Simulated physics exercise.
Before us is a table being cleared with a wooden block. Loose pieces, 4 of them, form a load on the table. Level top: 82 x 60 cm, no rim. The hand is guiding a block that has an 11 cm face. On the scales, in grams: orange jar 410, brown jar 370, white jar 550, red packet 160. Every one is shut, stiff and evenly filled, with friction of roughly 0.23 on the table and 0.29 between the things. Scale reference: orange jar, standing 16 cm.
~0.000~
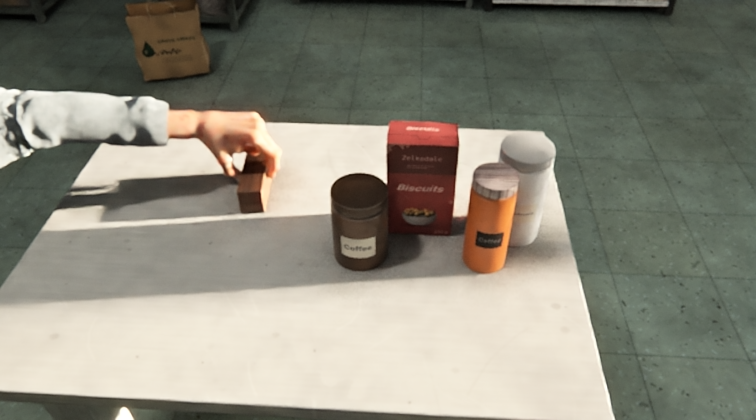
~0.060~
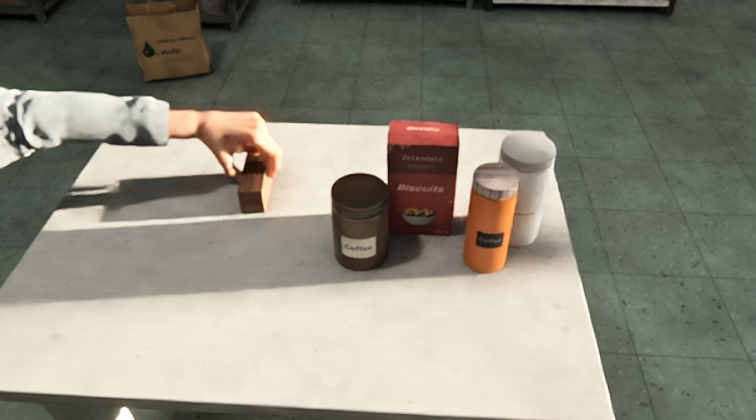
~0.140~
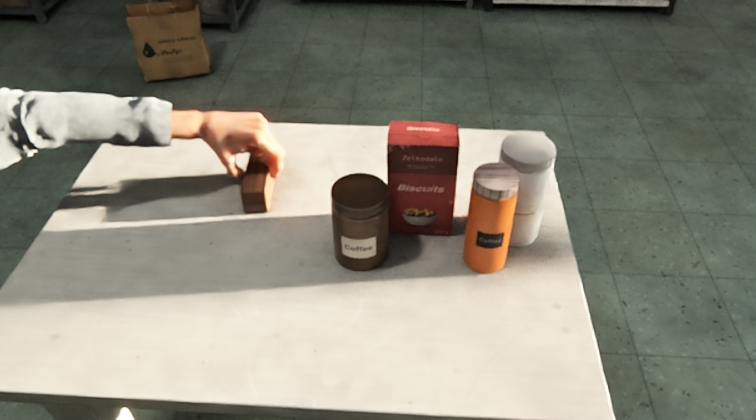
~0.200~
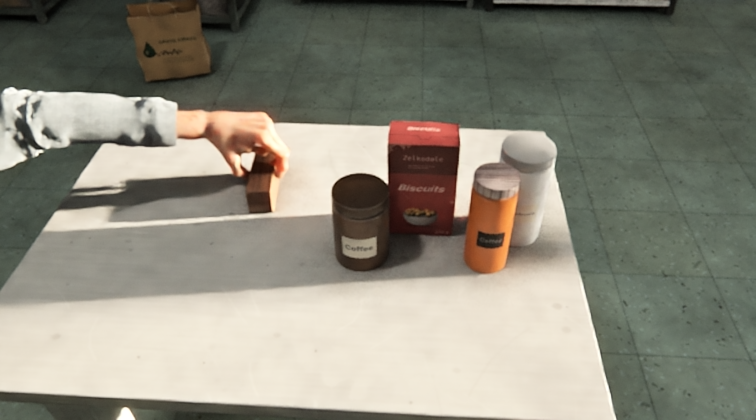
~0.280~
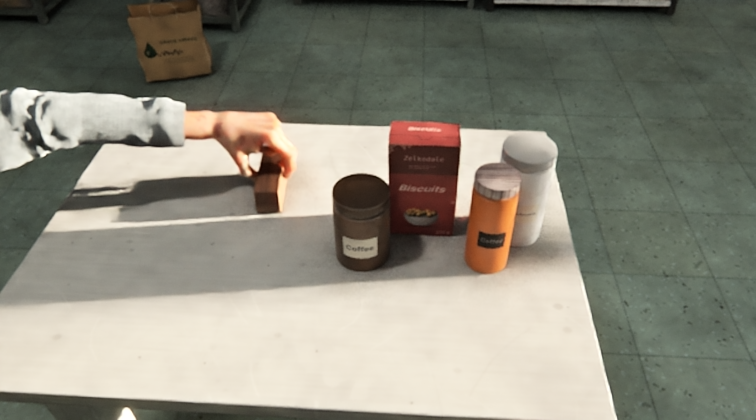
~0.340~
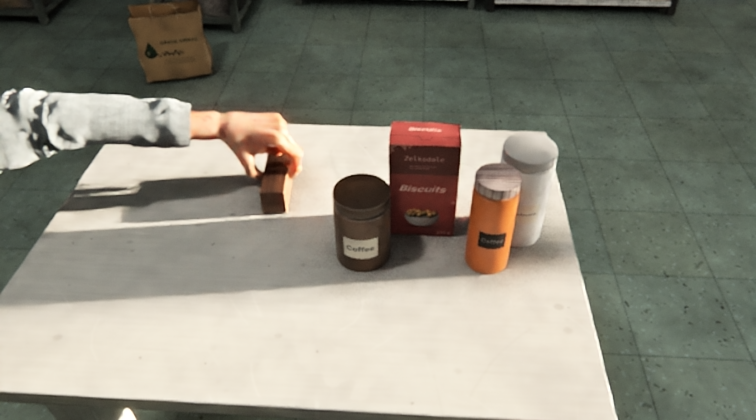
A pale table stands on a green tiled floor, seen from above at a fixed angle, with a paper bag on the floor behind it at upper left. On its right side are a brown coffee jar, a red biscuit packet, an orange jar and a white jar, all closed. From the left, a light-sleeved arm slowly slides a small wooden block a short way rightward, while the containers barely shift.
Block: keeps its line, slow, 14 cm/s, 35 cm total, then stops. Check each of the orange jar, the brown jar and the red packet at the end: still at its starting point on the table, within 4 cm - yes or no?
Orange jar - yes; brown jar - yes; red packet - no.
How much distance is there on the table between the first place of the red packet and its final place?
Start to finish, roughly 14 cm.
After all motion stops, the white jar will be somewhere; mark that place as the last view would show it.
(582, 206).
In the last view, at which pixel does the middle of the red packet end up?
Rest point: Near (517, 190).
Around 1.24 s, block slid 16 cm.
Around 1.94 s, block slid 26 cm; red packet shifted 5 cm near (460, 184).
Around 2.24 s, block slid 30 cm; red packet shifted 9 cm near (487, 186); white jar shifted 4 cm.
Around 2.54 s, block slid 34 cm; red packet shifted 13 cm near (511, 189); white jar shifted 8 cm.
Finally (3.0 s), not toppled but over 4 cm from the start, white jar and red packet; the other 2 still in place (within 4 cm). Final places as that camera would see them, orange jar near (494, 222), brown jar near (362, 223).
